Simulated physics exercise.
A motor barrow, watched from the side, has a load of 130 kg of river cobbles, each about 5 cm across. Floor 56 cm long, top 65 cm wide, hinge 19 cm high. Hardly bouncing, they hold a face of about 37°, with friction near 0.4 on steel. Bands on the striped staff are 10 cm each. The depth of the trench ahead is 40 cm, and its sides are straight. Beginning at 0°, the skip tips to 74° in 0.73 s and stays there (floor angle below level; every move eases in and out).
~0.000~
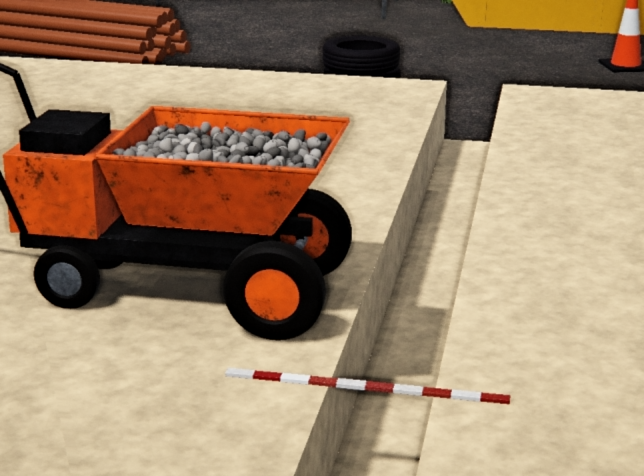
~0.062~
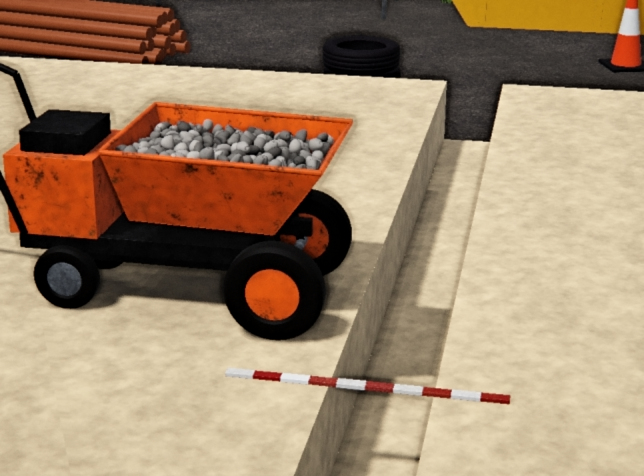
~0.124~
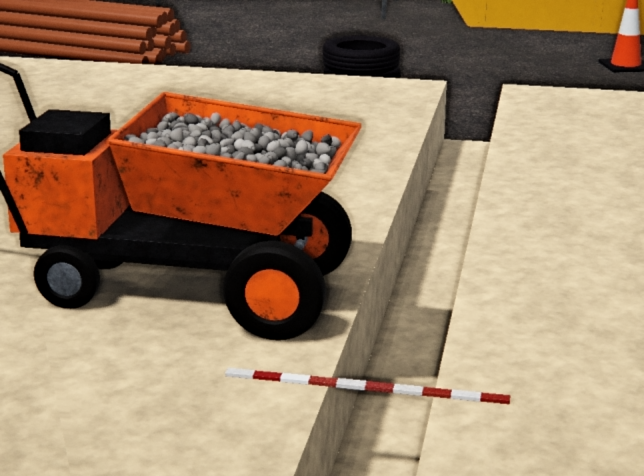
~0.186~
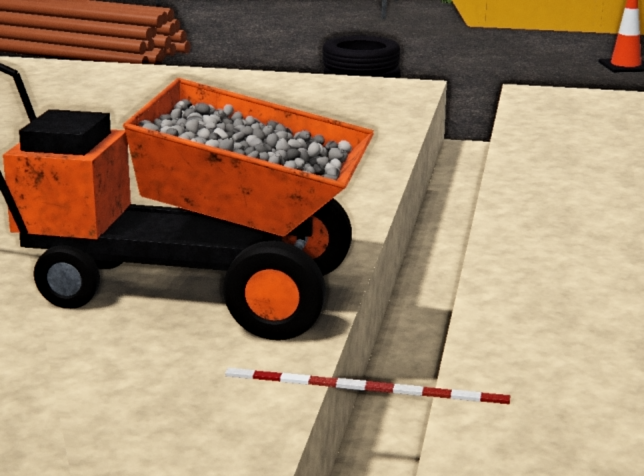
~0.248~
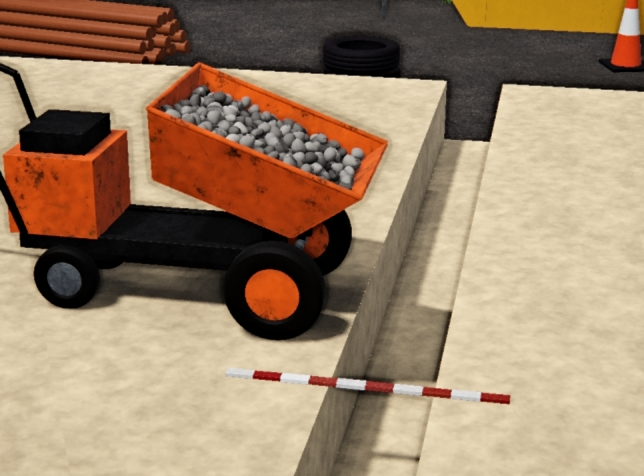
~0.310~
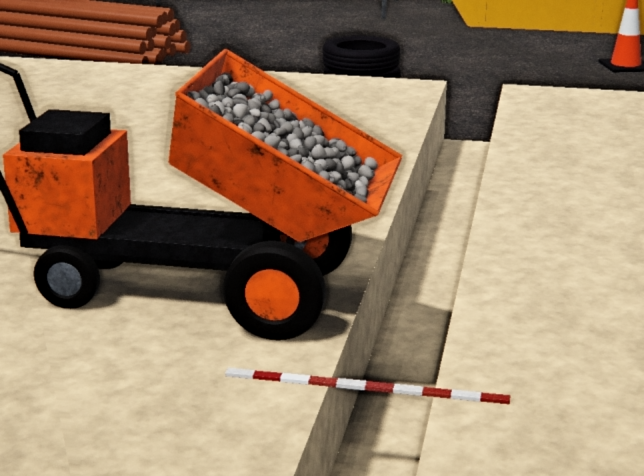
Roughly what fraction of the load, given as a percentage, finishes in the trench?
Some 36 per cent of the stones.
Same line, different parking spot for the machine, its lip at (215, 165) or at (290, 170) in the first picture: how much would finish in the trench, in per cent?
First spot about 95, second spot about 60 per cent.
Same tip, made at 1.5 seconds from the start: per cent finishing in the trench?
That would give about 50 percent.
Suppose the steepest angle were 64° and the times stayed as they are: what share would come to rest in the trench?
In that case near 35 per cent.
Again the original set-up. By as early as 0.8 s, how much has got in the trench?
Close to 5 per cent at that time.
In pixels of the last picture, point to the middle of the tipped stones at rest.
Their middle is at about (489, 319).
After 0.6 s the floor is at 63°; 100 % in the skip; the foremost stones are at (416, 244).
After 0.8 s the floor is at 74°; 65 % in the skip, 6 % in the trench, 29 % past the trench; the foremost stones are at (530, 326).
After 1.2 s the floor is at 74°; 20 % in the skip, 16 % in the trench, 64 % past the trench; the foremost stones are past the picture's edge.
After 3.1 s the floor is at 74°; 0 % in the skip, 36 % in the trench, 64 % past the trench; the foremost stones are past the picture's edge.
